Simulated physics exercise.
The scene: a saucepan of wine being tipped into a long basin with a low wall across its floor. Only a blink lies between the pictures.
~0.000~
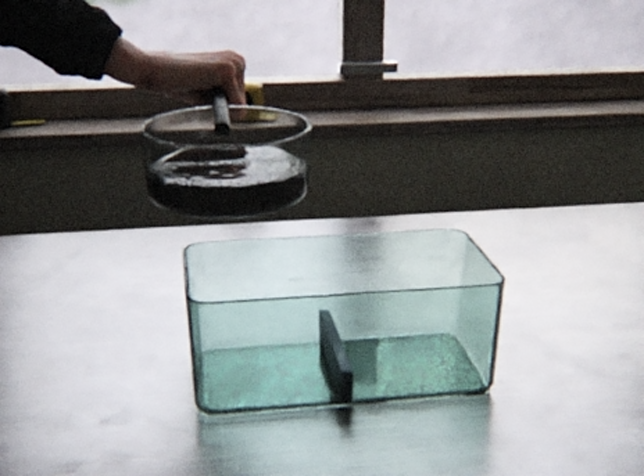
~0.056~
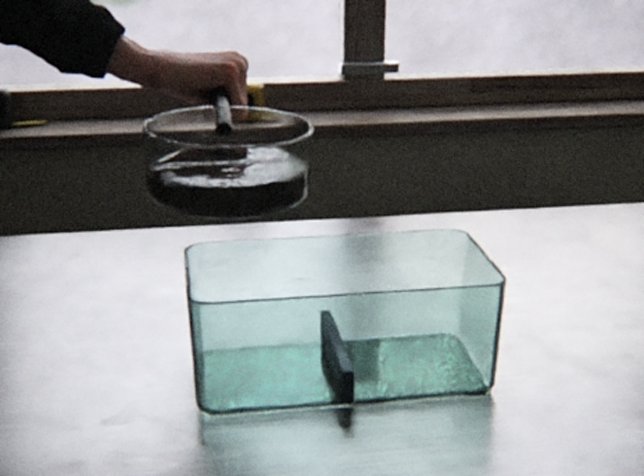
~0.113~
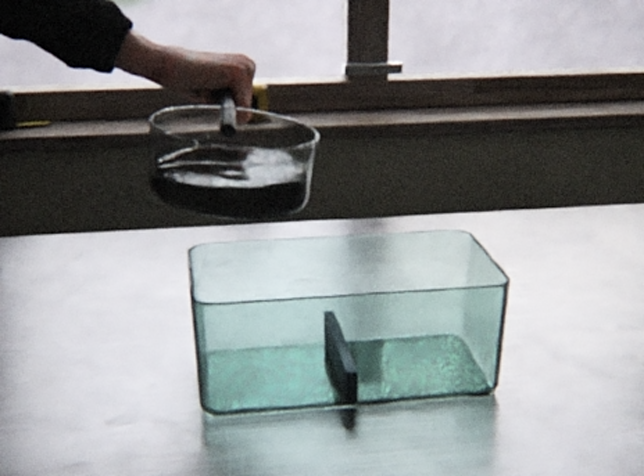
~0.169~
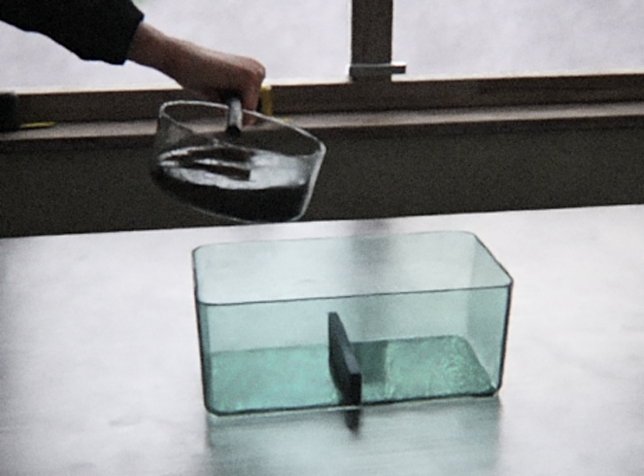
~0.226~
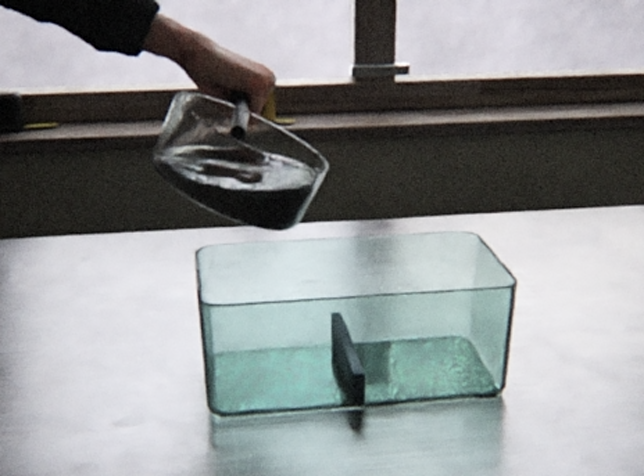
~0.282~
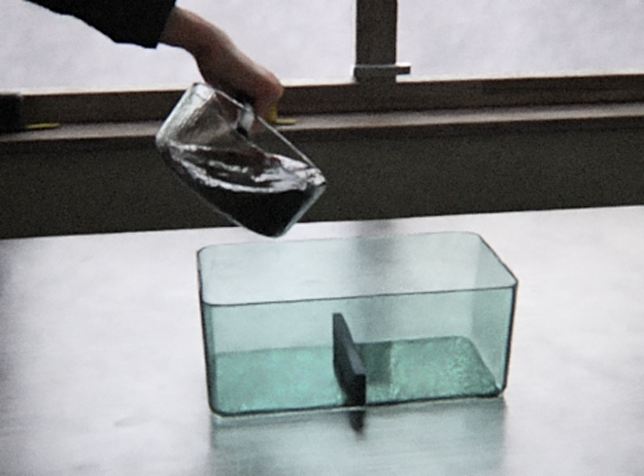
At first, a hand holds a clear round pan of dark liquid level above a long greenish basin with a low dark wall across its floor. Then the hand shifts slightly right and tilts the pan steadily down to the right, and the dark liquid shifts toward its lower right side.
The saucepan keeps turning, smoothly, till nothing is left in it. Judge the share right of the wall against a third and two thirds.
The share right of the wall is from a third to two thirds.
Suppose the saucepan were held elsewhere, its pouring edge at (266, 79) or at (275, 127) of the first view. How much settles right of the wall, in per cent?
The first gives 15 %, the second 10 %.
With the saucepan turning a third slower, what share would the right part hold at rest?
About 55 per cent.
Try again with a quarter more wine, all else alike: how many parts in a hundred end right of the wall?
Some 55 per cent.
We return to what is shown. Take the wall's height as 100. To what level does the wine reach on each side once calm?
The left part 30 per cent, the right part 30.
A moment on, the saucepan is tipped on its side and 28 per cent is still to pour, 13 is left of the wall and 31 right of it.
Next, the saucepan is tipped on its side and 12 per cent is still to pour, 32 is left of the wall and 50 right of it.
Then the saucepan is tipped on its side and 3 per cent is still to pour, 46 is left of the wall and 49 right of it.
Later the saucepan is tipped on its side and 1 per cent is still to pour, 49 is left of the wall and 49 right of it.
In the end 50 per cent lies left of the wall, 49 right of it and 1 outside.
